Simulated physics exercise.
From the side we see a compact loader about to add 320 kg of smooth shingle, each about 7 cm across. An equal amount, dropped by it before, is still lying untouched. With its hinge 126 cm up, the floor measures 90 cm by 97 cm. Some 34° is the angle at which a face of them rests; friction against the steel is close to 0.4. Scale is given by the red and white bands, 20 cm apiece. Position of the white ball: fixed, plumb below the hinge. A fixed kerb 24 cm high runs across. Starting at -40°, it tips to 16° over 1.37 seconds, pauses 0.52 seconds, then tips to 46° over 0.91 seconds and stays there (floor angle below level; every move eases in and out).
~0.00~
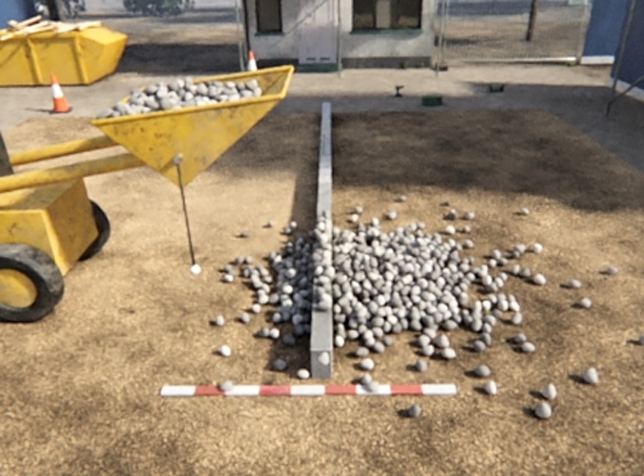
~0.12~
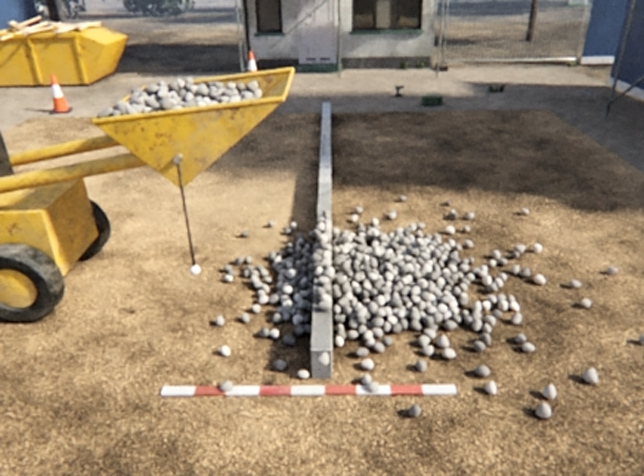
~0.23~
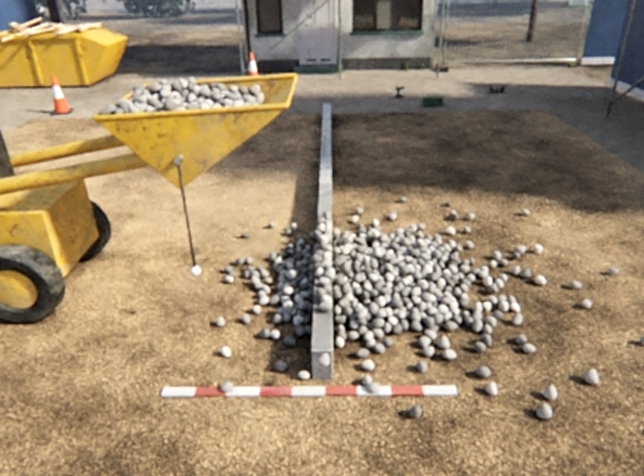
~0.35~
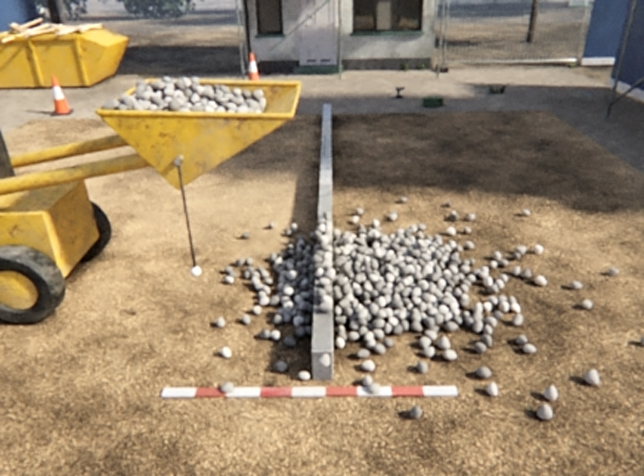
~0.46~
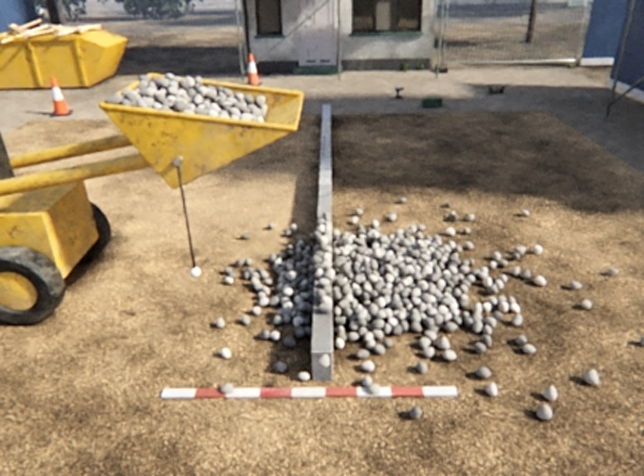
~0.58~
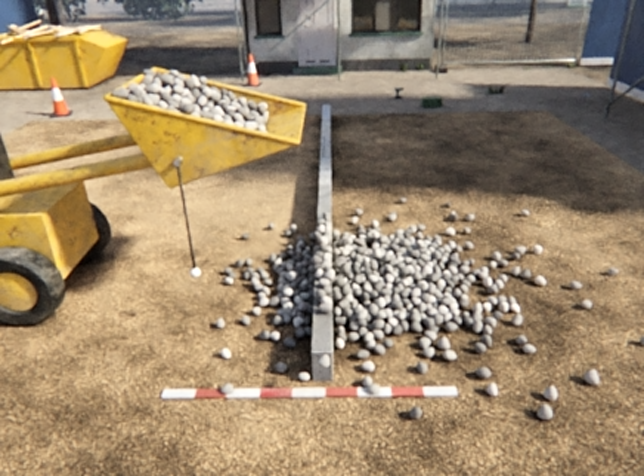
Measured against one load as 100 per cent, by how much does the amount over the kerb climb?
The amount climbs by some 59 per cent of a load.
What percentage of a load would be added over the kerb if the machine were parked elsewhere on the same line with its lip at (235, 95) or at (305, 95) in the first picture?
Some 15 percent first and 70 percent second.
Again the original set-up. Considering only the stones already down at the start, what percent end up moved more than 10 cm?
Some 10 percent, give or take.
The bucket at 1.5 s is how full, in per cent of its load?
Held: Around 95 % of the load.
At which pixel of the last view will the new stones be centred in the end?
The centre sits about (344, 272).
After 1.0 s the floor is at 7°; in per cent of one load, 100 in the bucket, 24 on this side of the kerb, 76 over the kerb; the foremost stones are at (582, 282).
After 1.5 s the floor is at 16°; in per cent of one load, 93 in the bucket, 31 on this side of the kerb, 77 over the kerb; the foremost stones are at (582, 282).
After 3.2 s the floor is at 46°; in per cent of one load, 0 in the bucket, 65 on this side of the kerb, 135 over the kerb; the foremost stones are at (582, 282).
After 5.8 s the floor is at 46°; in per cent of one load, 0 in the bucket, 65 on this side of the kerb, 135 over the kerb; the foremost stones are at (582, 282). Net gain over the kerb, 59.
